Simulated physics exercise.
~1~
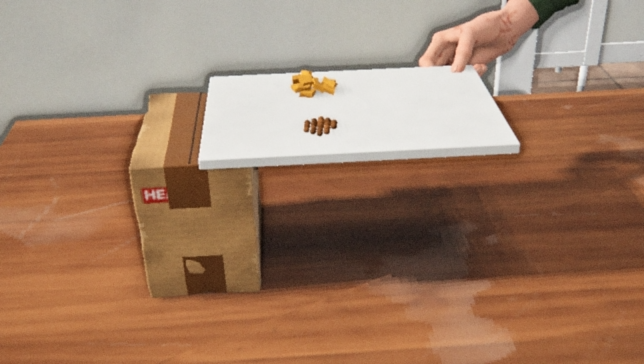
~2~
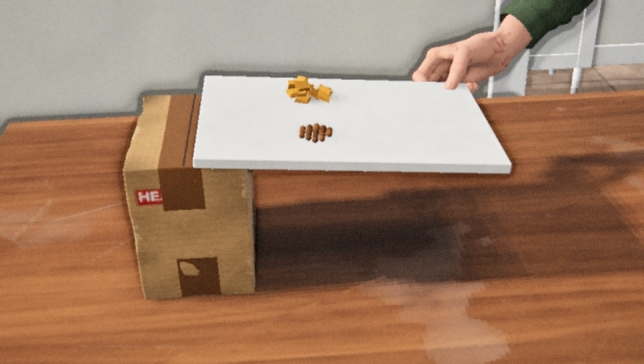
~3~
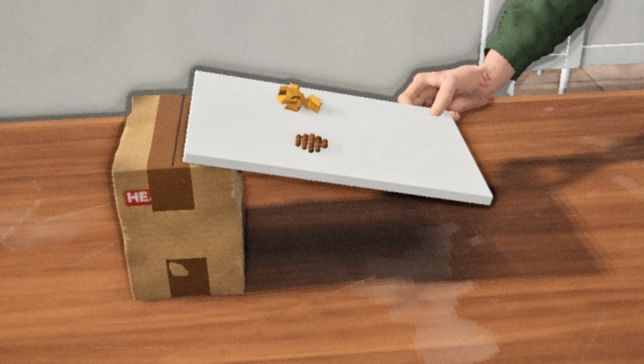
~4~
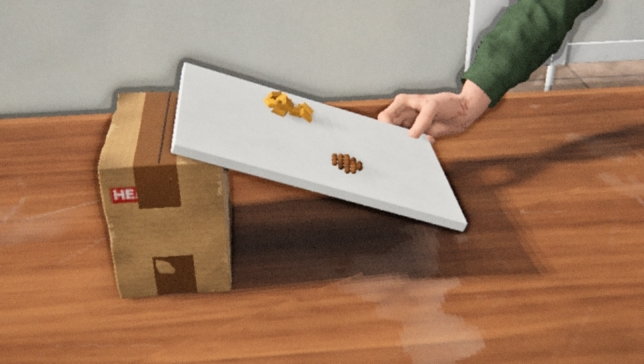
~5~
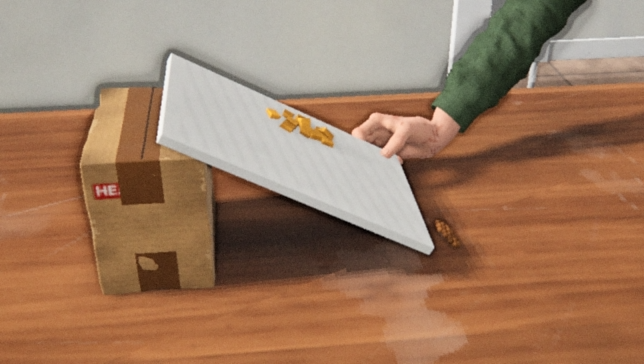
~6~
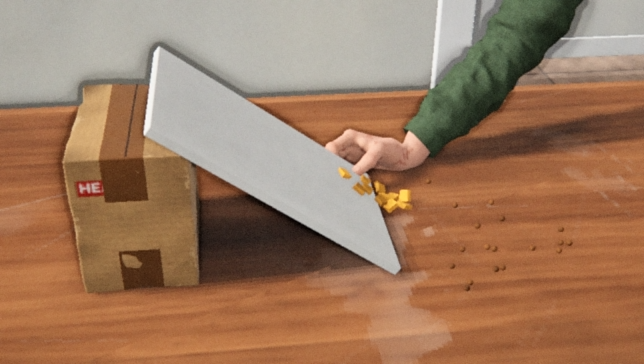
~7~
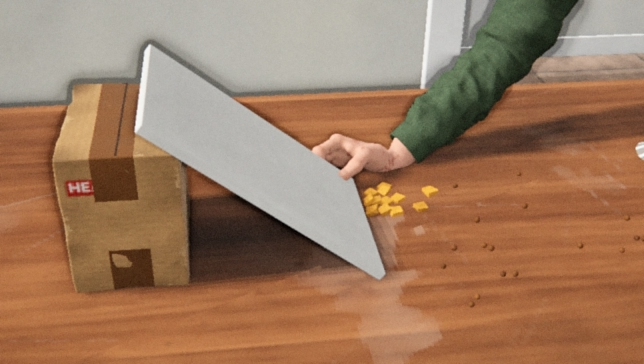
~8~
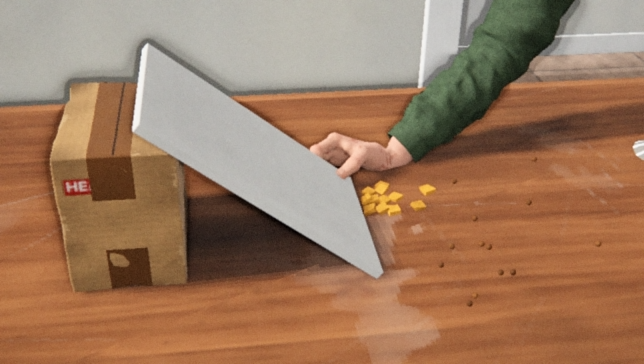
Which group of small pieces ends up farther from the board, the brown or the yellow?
The brown bits from the front of the board end up farther away, scattered across the wooden surface. The yellow pieces mostly stay close to the board's lower end.
